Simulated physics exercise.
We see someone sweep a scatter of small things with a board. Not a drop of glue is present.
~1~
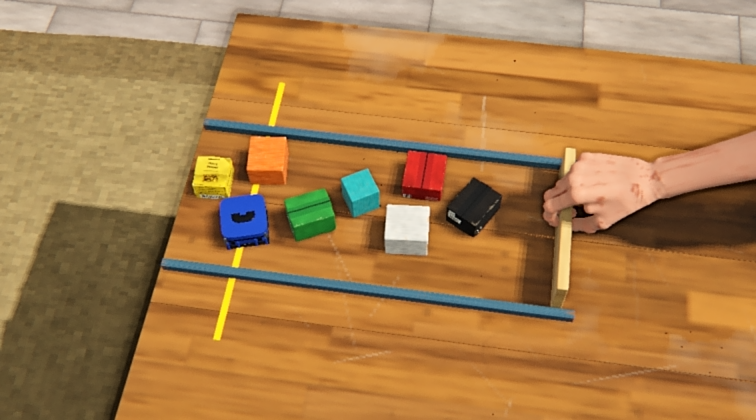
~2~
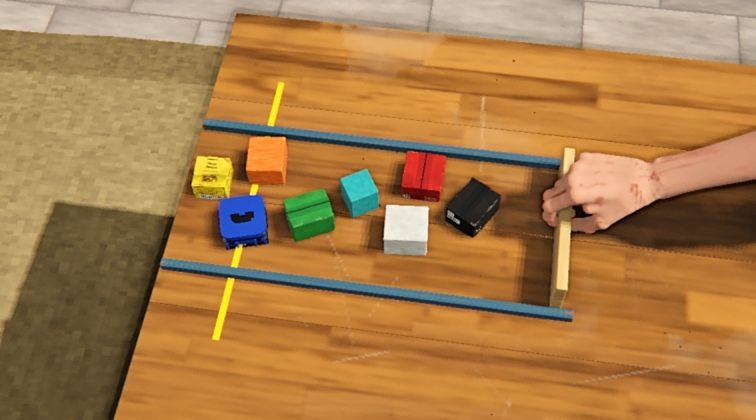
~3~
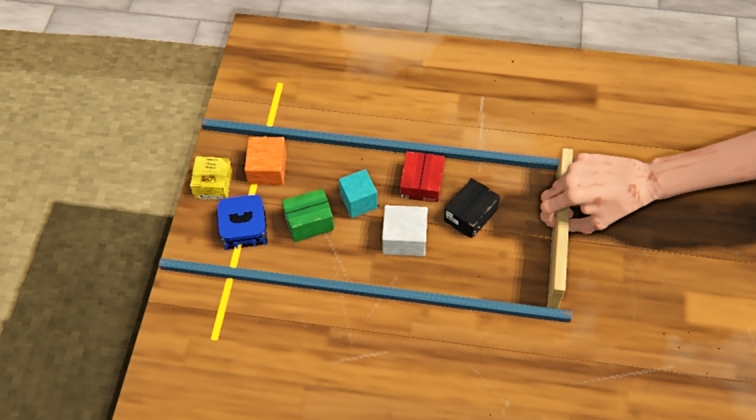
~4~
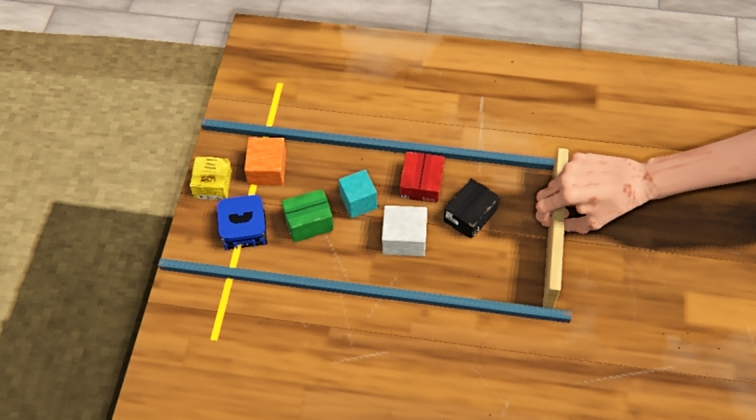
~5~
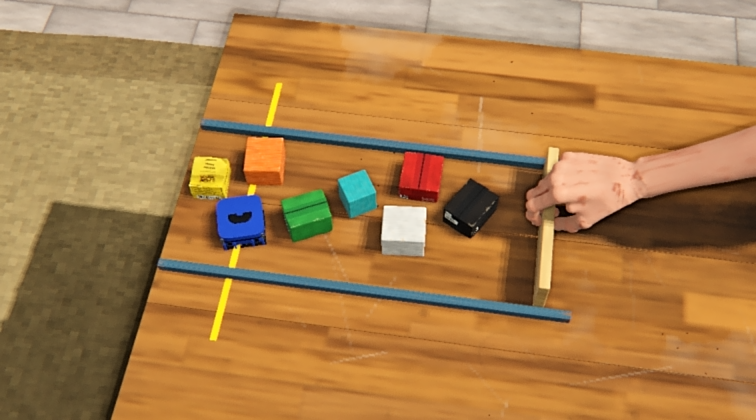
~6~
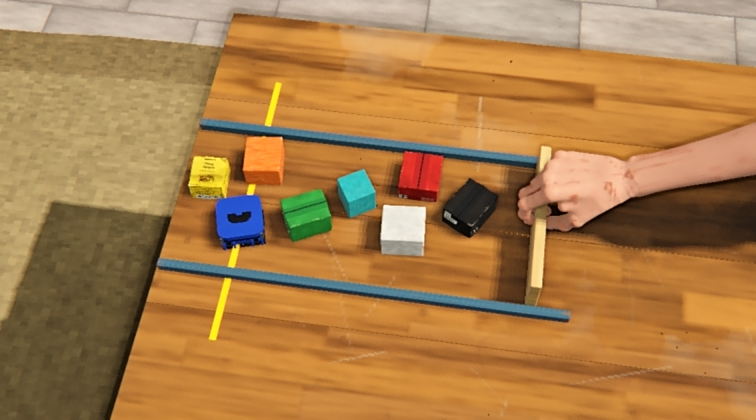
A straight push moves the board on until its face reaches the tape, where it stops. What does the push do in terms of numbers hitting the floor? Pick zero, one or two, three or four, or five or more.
It sends one or two to the floor.
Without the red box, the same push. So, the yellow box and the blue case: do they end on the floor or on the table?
Looking at the two, the yellow box ends up below and the blue case ends up below.
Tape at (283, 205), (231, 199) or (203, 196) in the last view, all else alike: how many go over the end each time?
In that order 0, 3 and 5.
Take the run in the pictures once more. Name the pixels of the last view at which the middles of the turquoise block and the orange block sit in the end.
You'll find the turquoise block at roughly (199, 183) and the orange block at roughly (192, 148).
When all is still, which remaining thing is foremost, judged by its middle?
The one is the orange block.
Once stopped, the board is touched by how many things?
It's 3 of them.
Soon after, none off yet; yellow box at rest near (210, 178); blue case at rest near (241, 222); orange block at rest near (264, 161).
After that, none off yet; yellow box at rest near (210, 178); blue case displaced a little near (225, 227); orange block moving near (260, 159).
In the end, the number that fall off is one or two; gone, blue case and yellow box.
